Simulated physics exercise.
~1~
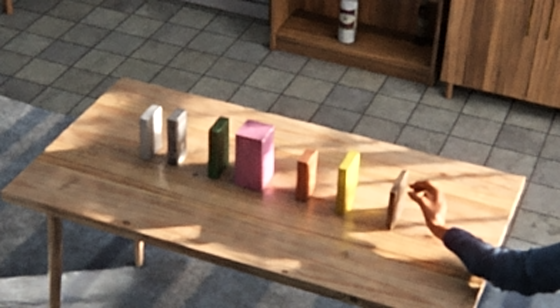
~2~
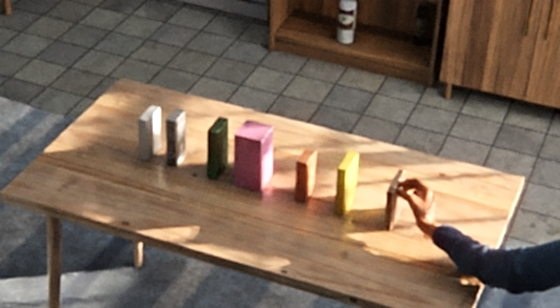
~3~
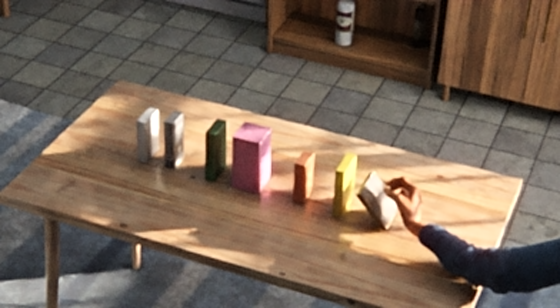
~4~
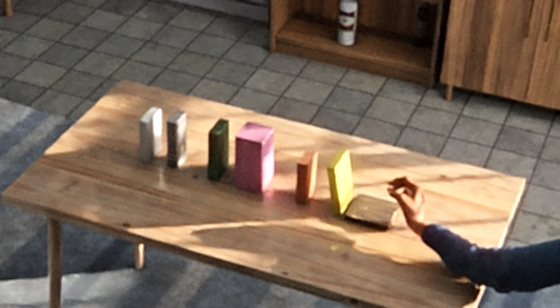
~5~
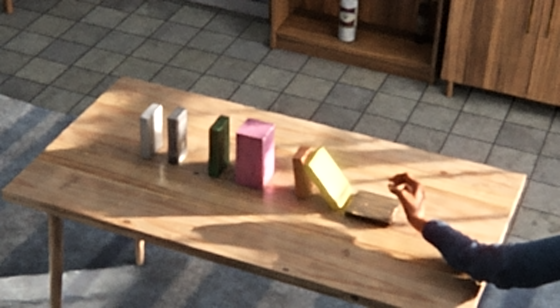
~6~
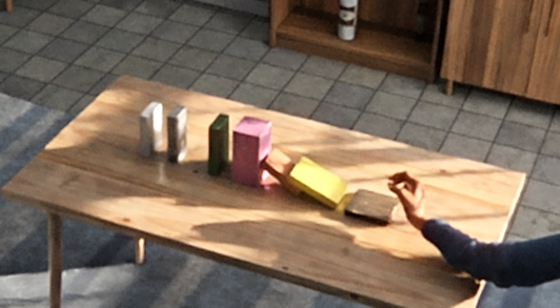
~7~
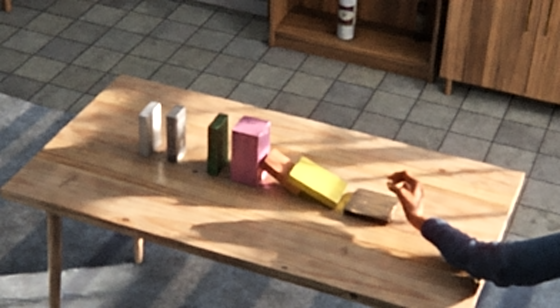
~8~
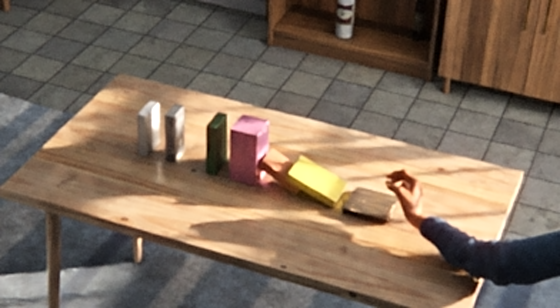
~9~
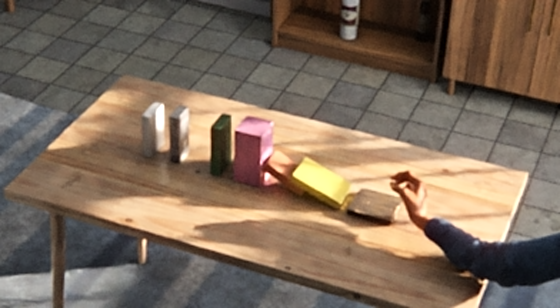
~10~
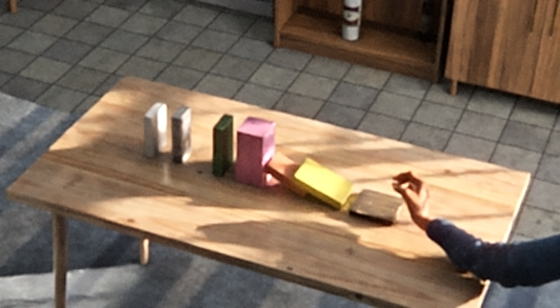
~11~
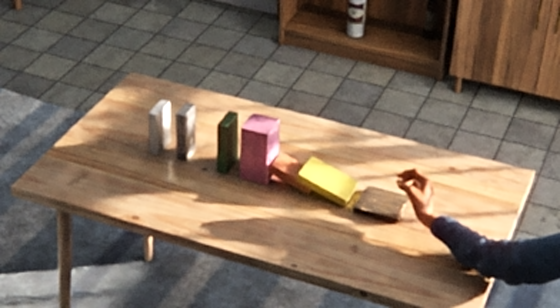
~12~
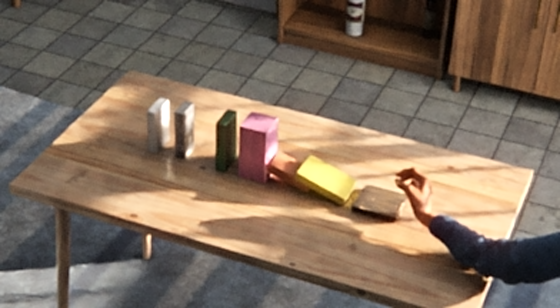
Dark block tipped by a hand toppling the yellow and orange blocks, which come to rest against the upright pink block.
